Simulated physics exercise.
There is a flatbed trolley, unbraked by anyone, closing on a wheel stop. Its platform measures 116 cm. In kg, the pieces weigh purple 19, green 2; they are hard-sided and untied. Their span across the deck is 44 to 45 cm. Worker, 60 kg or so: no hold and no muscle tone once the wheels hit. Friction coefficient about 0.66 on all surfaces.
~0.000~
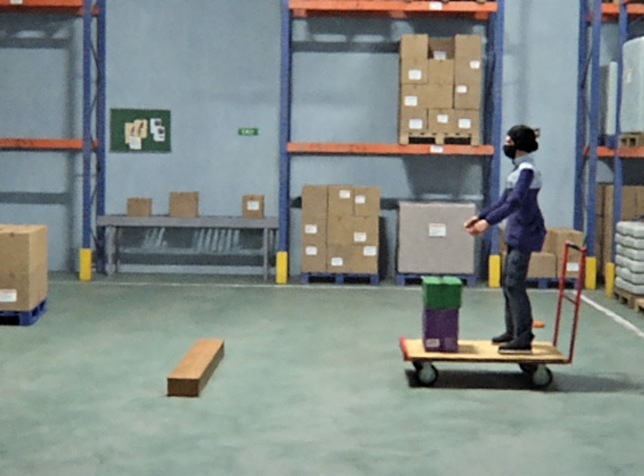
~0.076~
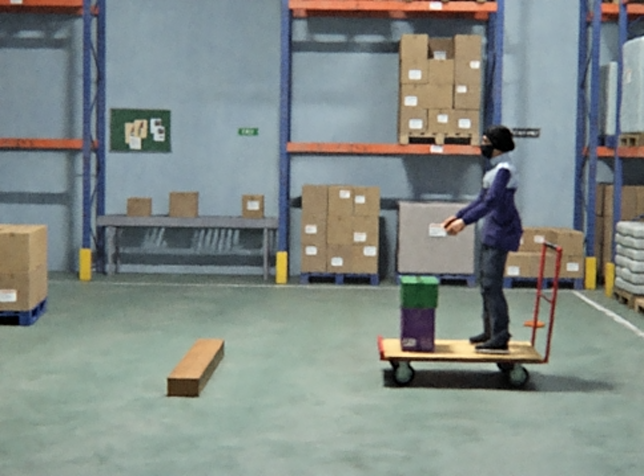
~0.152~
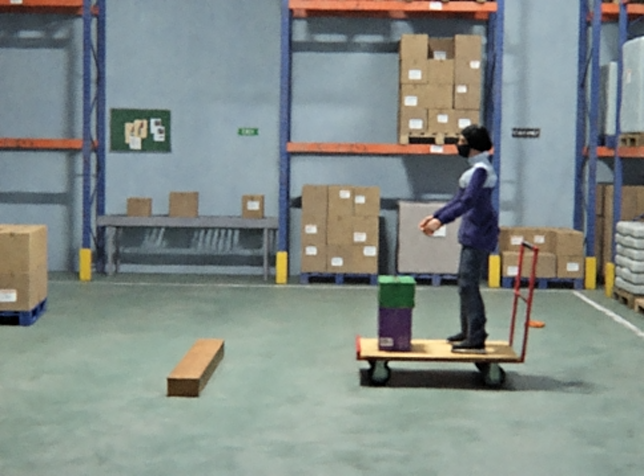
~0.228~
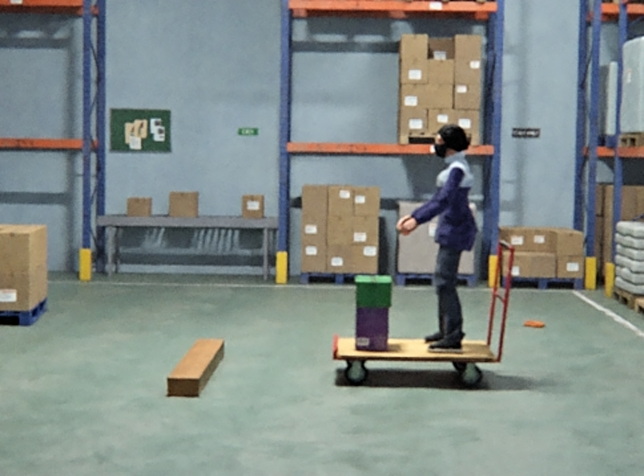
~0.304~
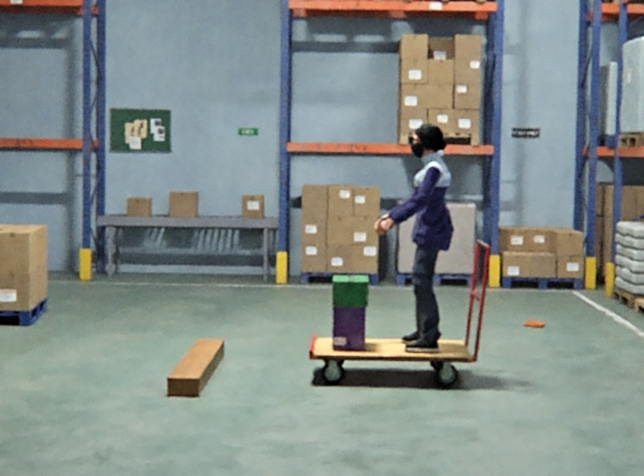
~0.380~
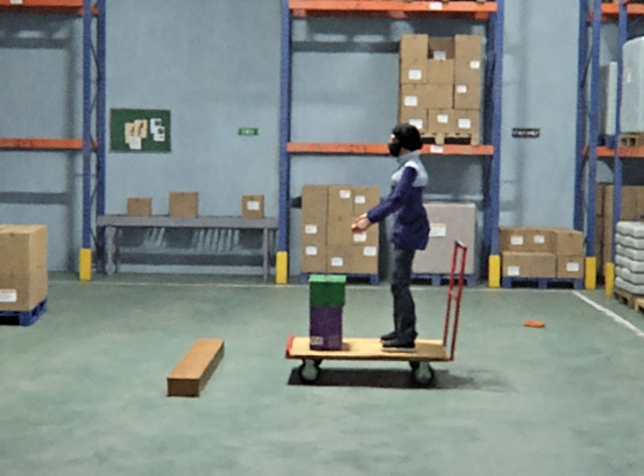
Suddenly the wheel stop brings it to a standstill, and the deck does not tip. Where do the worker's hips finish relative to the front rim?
The worker's hips finish beyond the front rim.
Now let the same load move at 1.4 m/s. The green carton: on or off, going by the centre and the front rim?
Green: Lost.
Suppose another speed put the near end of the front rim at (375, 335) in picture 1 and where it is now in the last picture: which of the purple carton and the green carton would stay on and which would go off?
Purple - kept, green - dropped.
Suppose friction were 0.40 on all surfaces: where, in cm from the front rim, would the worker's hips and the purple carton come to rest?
The hips would end 120 cm past the front rim, and the purple item 40 cm past it.
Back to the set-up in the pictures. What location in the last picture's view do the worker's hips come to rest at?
(73, 340).
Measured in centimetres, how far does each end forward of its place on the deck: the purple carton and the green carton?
Forward shift, cm - purple: 50; green: 150.
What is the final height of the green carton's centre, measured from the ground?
Height: Around 15 cm.
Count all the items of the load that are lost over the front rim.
Count: 2.
Impact comes at 0.67 s.
After 0.92 s the worker's hips are 33 cm behind the rim, near (245, 262) in the last picture's view.
After 1.22 s the worker's hips are 13 cm behind the rim, near (219, 281) in the last picture's view.
After 1.67 s the worker's hips are 31 cm past the rim, near (160, 294) in the last picture's view.
When all is still (3.6 s), past the rim, purple carton, green carton and the worker's hips; nothing is left behind it.
